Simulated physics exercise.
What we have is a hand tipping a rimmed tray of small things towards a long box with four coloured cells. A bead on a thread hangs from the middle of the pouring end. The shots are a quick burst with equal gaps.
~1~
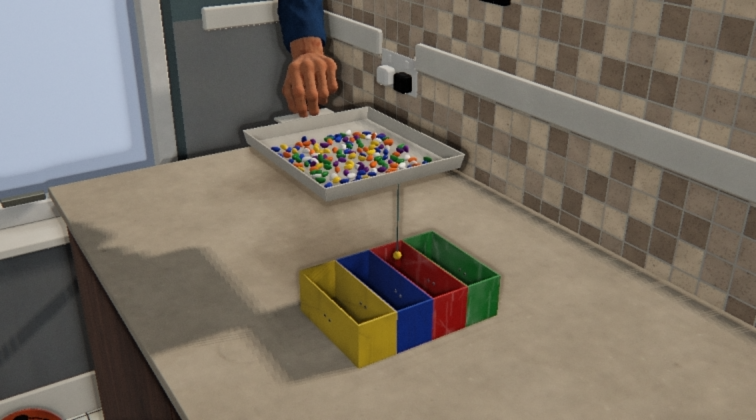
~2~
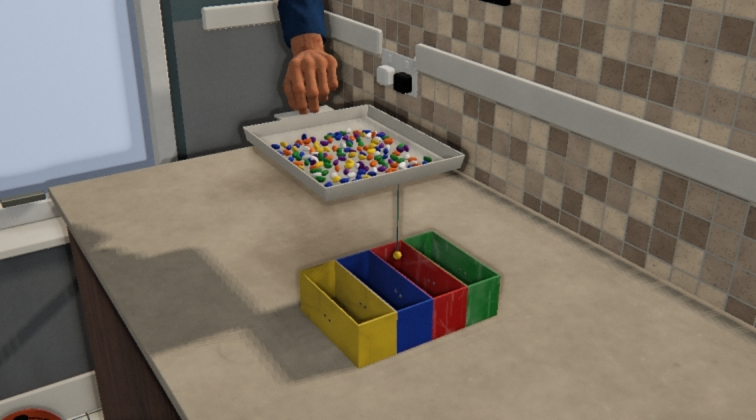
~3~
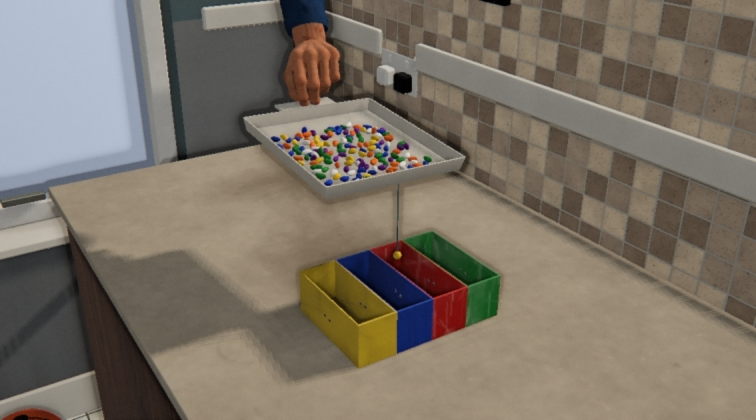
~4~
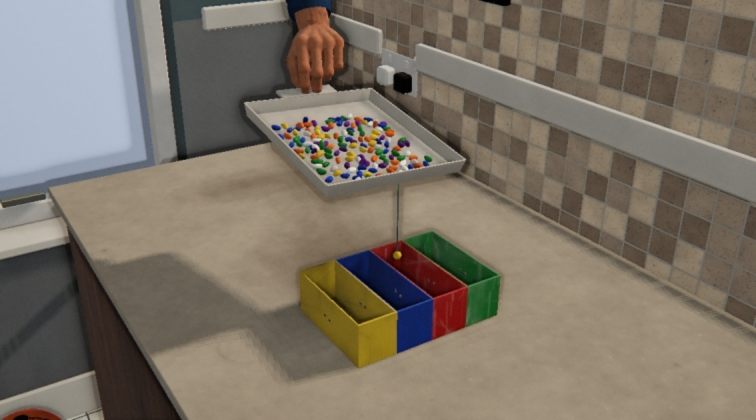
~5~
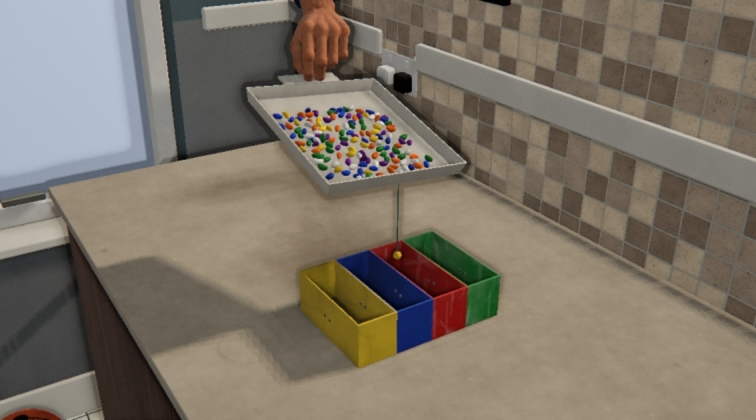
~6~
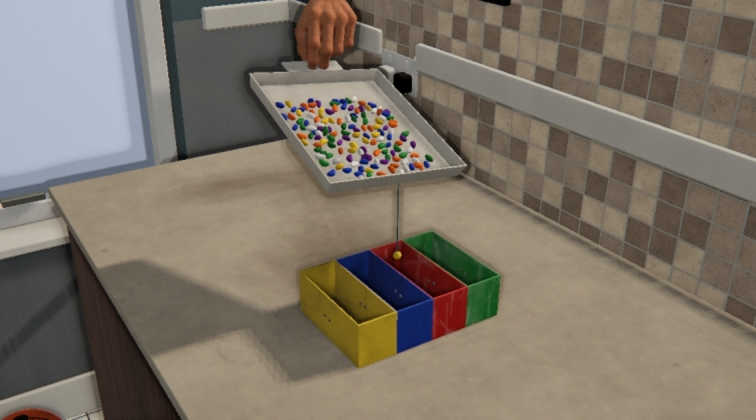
In the video, a hand holds a rimmed tray of colourful jelly beans above a box with yellow, blue, red and green cells, then gradually raises the tray's far end, tilting it towards the box as the beans remain inside.
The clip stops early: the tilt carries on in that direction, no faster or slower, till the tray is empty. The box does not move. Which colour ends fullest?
Most goes to the green cell.
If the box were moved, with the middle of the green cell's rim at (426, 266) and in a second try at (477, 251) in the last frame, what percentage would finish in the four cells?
Near 60 % and 100 %.
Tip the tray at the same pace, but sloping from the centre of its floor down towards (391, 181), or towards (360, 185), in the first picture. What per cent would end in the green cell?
Near 20 % and 0 %.
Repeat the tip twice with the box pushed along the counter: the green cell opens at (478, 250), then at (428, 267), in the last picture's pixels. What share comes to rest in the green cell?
Near 20 % and 40 %.
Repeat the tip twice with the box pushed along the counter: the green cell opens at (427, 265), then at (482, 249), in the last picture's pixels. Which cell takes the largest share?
One: That green cell. Two: The red one.
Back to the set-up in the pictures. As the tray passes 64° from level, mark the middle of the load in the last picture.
Roughly at (408, 152).
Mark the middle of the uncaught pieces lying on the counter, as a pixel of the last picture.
Roughly at (483, 286).
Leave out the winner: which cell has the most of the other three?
In second place: That red cell.
Shortly afterwards, tray tipped steeply; the whole lot on the tray.
Next, tray tipped past a quarter turn; all but a few on the tray; only a few in the green cell; only a few in the red cell; a little falling or outside the box.
Some moments later, tray tipped past a quarter turn; near half in the green cell; near a quarter in the red cell; a little in the blue cell; near a quarter falling or outside the box.
In the end, tray tipped past a quarter turn; near half in the green cell; near a quarter in the red cell; a little in the blue cell; none at all in the yellow cell; near a quarter outside the box.
